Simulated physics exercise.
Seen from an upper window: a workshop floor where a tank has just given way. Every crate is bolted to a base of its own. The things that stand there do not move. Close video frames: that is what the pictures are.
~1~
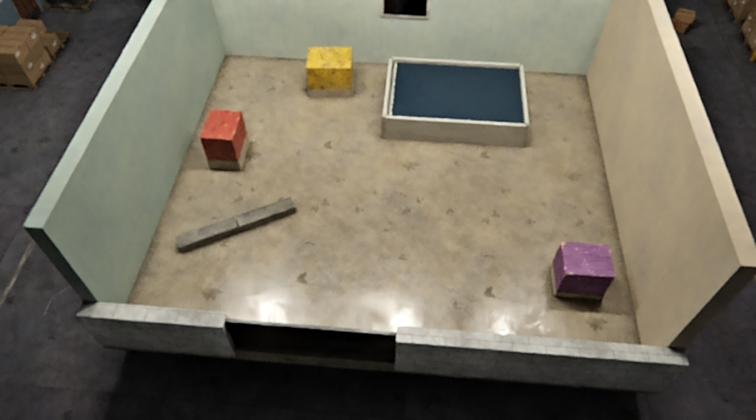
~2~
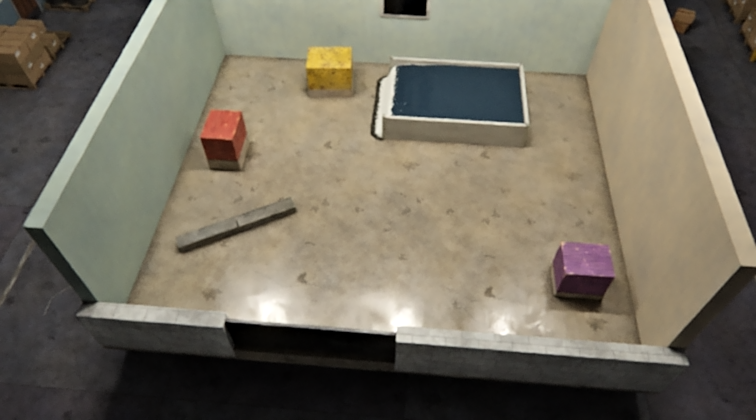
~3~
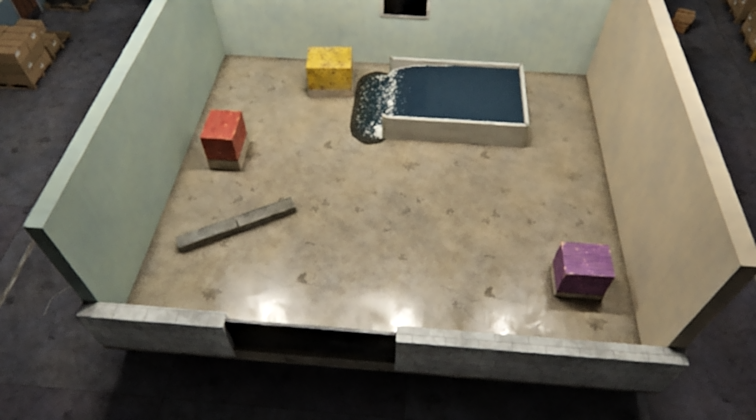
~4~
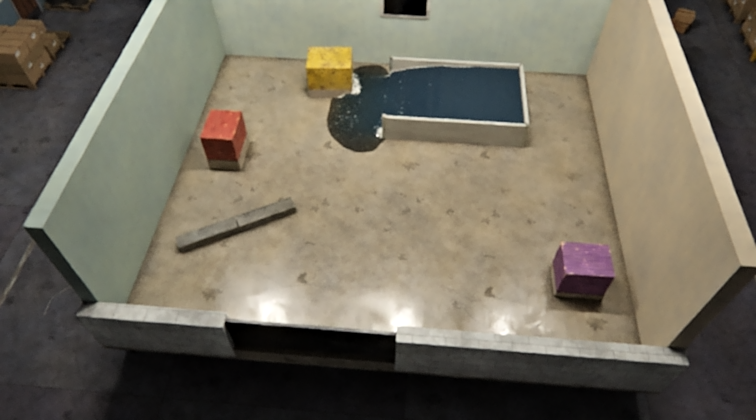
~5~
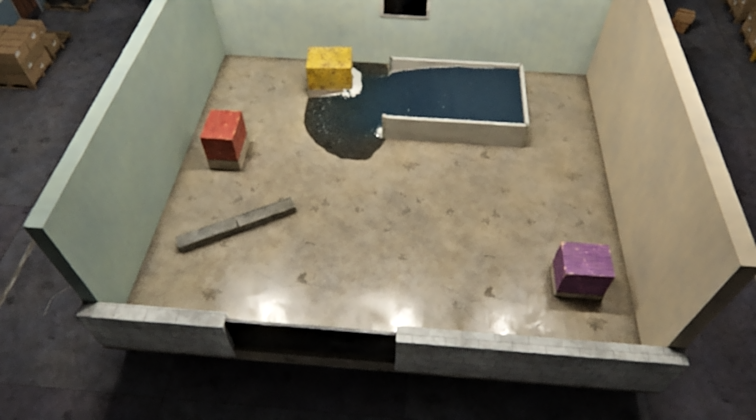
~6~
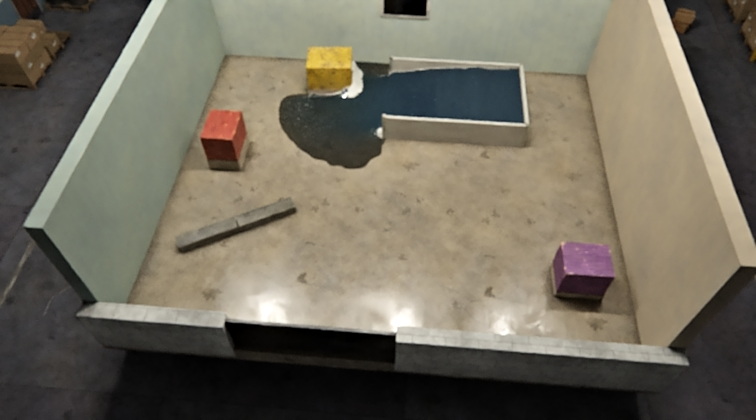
Dark water pouring from the left side of a rectangular tank, spreading across a workshop floor and around a yellow block.
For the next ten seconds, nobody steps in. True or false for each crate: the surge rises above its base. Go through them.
Yellow crate: True; purple crate: False; red crate: False.
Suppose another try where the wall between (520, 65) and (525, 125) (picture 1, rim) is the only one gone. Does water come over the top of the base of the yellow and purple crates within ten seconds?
The yellow crate is untouched; the purple crate is reached.
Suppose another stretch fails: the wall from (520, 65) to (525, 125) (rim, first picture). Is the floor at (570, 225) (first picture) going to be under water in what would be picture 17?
I reckon it ends up drenched.
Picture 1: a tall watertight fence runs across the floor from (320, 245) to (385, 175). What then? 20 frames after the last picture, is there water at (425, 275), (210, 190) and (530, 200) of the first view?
One after the other: Not flooded, wet, not flooded.
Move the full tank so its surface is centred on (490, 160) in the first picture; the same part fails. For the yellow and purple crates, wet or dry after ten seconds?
Yellow: Untouched; purple: Untouched.
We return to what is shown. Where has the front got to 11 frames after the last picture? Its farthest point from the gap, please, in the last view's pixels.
Near (175, 182).
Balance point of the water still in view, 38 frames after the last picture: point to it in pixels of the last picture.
I'd say around (312, 142).
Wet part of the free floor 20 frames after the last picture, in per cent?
I'd estimate some 35 per cent.
A moment on, water covers 20 % of the floor; the yellow crate water round its plinth, the purple crate not reached, the red crate water round its plinth.
Next, water covers 30 % of the floor; the yellow crate water round its plinth, the purple crate not reached, the red crate water round its plinth.
Then, water covers 35 % of the floor; the yellow crate water round its plinth, the purple crate not reached, the red crate water round its plinth.
Later, water covers 50 % of the floor; the yellow crate water round its plinth, the purple crate not reached, the red crate water round its plinth.
In the end, water covers 95 % of the floor; the yellow crate was topped, the purple crate stayed above the water, the red crate stayed above the water.
